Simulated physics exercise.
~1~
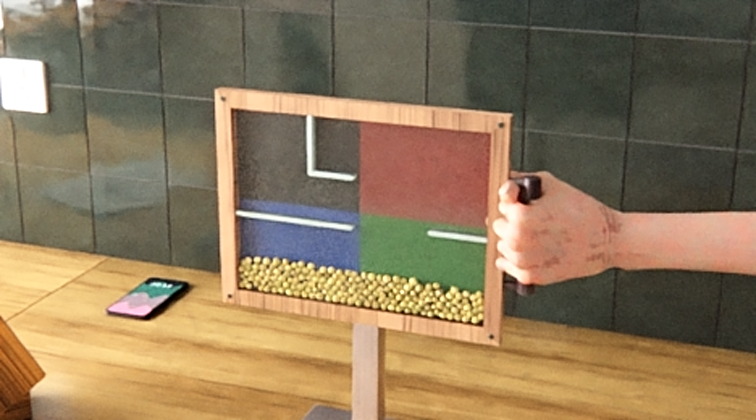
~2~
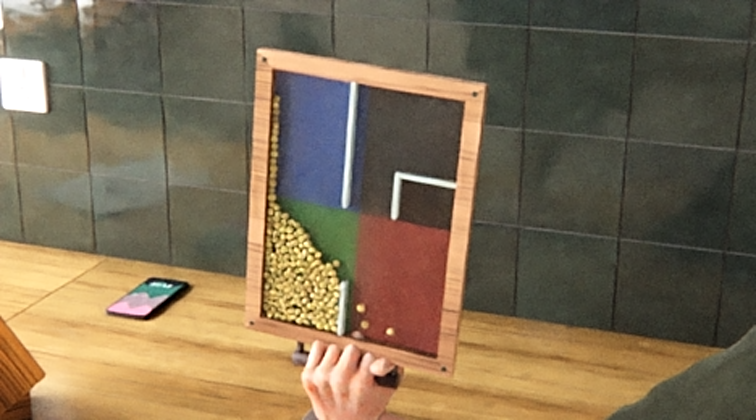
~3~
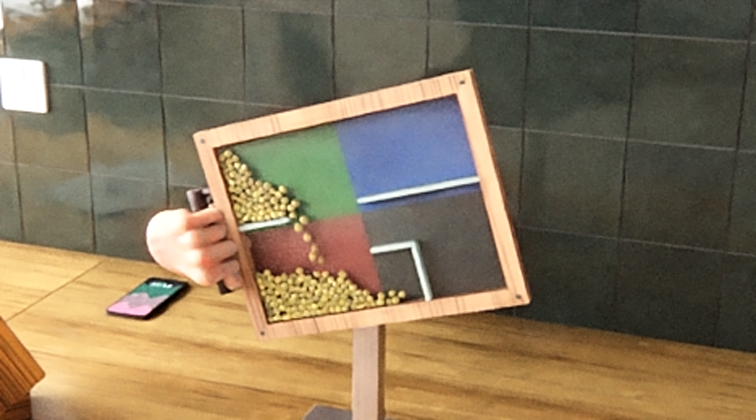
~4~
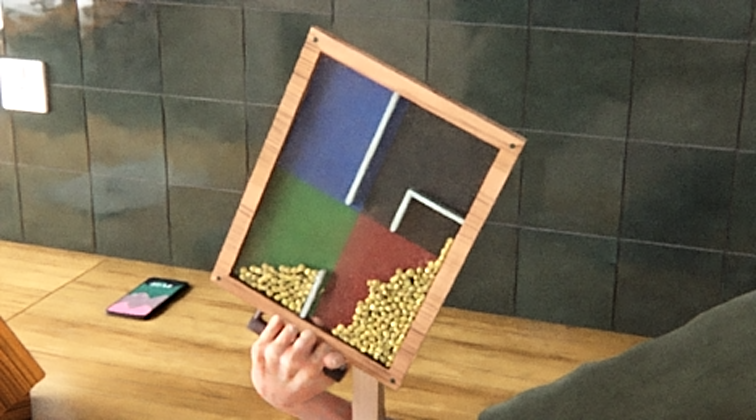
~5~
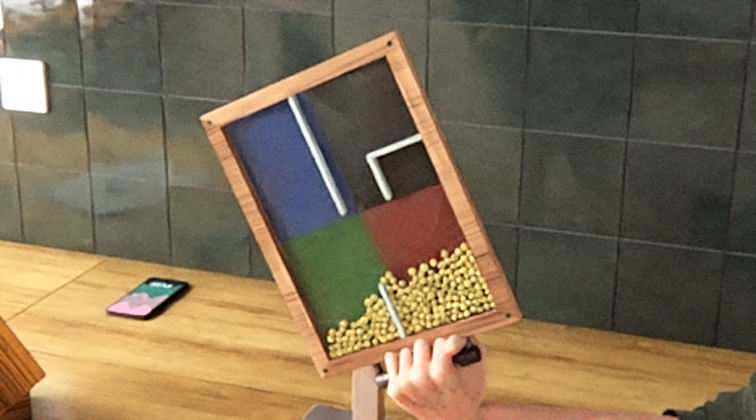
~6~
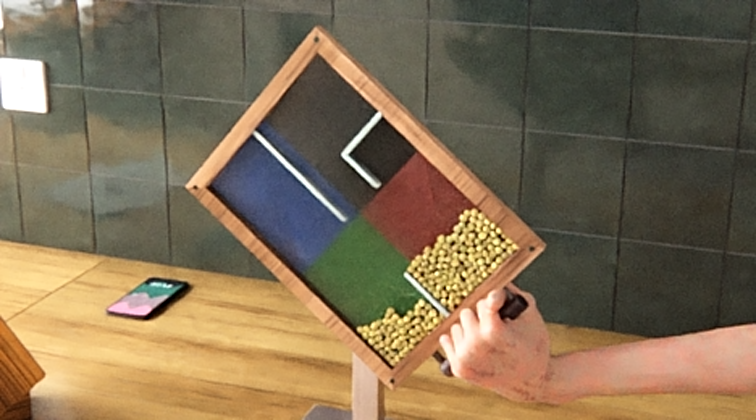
A hand turns a framed case clockwise, then partway back, leaving beans in red and green.
